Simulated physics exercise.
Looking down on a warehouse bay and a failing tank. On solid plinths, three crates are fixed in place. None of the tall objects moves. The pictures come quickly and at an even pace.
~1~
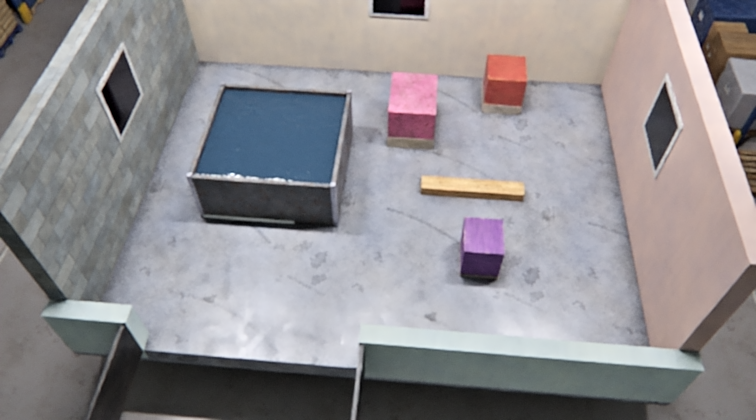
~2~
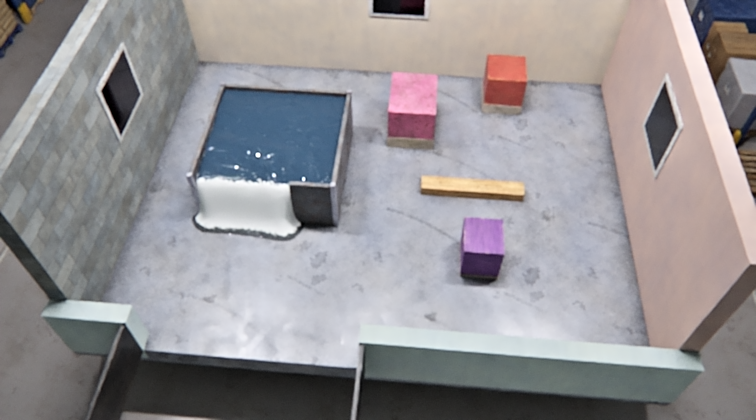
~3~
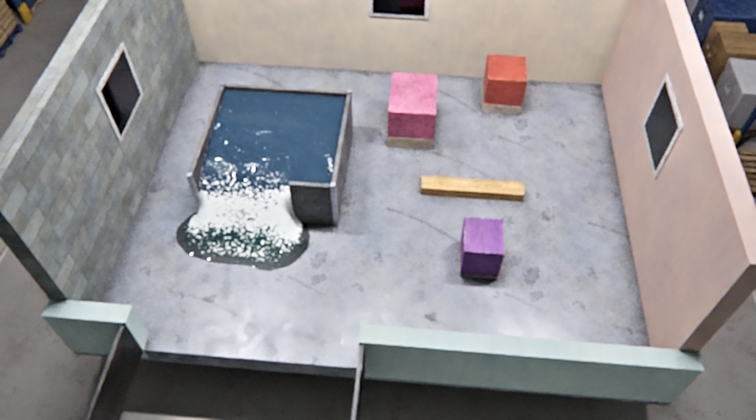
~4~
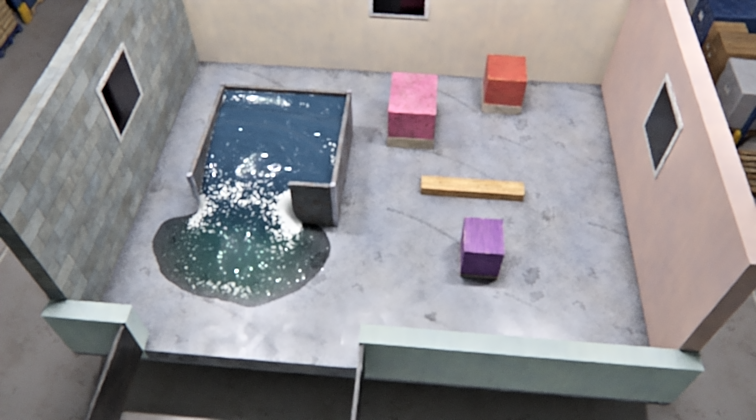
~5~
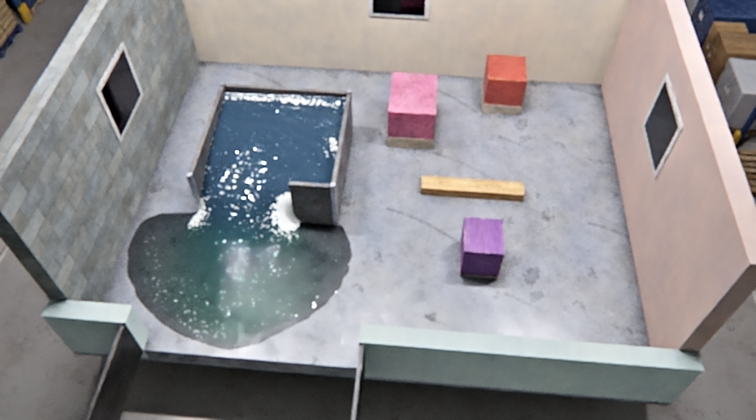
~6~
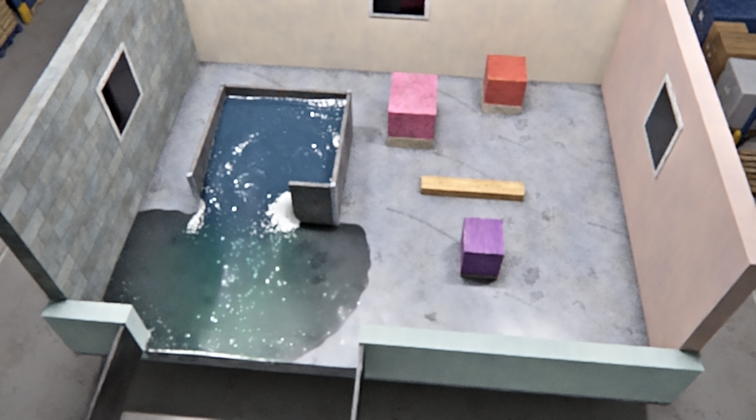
A large square tank of dark blue water stands at the left of a grey-floored warehouse bay, seen from above by a still camera, between stone-patterned, cream and pink walls. Pink and red blocks sit toward the back, with a yellow bar and a purple block nearer. White water bursts through the tank's front, then spreads in a widening dark green pool to the bay's front opening.
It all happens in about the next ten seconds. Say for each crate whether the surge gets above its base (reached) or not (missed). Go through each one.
Outcome: The purple crate is left alone by the water, the pink crate is left alone by the water, the red crate is left alone by the water.
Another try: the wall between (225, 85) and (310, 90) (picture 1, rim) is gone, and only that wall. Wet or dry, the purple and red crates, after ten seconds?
In that case the purple one is flooded and the red one is flooded.
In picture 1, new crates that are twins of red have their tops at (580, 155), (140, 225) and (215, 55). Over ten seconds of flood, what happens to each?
Listed in turn: Clear / overtopped / clear.
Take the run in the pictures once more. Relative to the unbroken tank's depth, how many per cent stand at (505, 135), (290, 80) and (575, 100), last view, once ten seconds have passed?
About 0, 4 and 0 per cent.
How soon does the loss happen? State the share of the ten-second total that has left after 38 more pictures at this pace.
My reading is about 85 per cent.
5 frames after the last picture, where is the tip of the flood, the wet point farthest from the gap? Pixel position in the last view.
My estimate: Roughly (434, 356).
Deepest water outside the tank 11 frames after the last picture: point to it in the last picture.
I'd say near (157, 296).
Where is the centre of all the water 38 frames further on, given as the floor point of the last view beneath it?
I'd say around (248, 198).
A moment on, water covers 20 % of the floor; the purple crate not reached, the pink crate not reached, the red crate not reached.
Next, water covers 20 % of the floor; the purple crate not reached, the pink crate not reached, the red crate not reached.
Then, water covers 30 % of the floor; the purple crate water round its plinth, the pink crate not reached, the red crate not reached.
Later, water covers 35 % of the floor; the purple crate water round its plinth, the pink crate not reached, the red crate not reached.
In the end, water covers 45 % of the floor; the purple crate stayed above the water, the pink crate stayed above the water, the red crate stayed above the water.
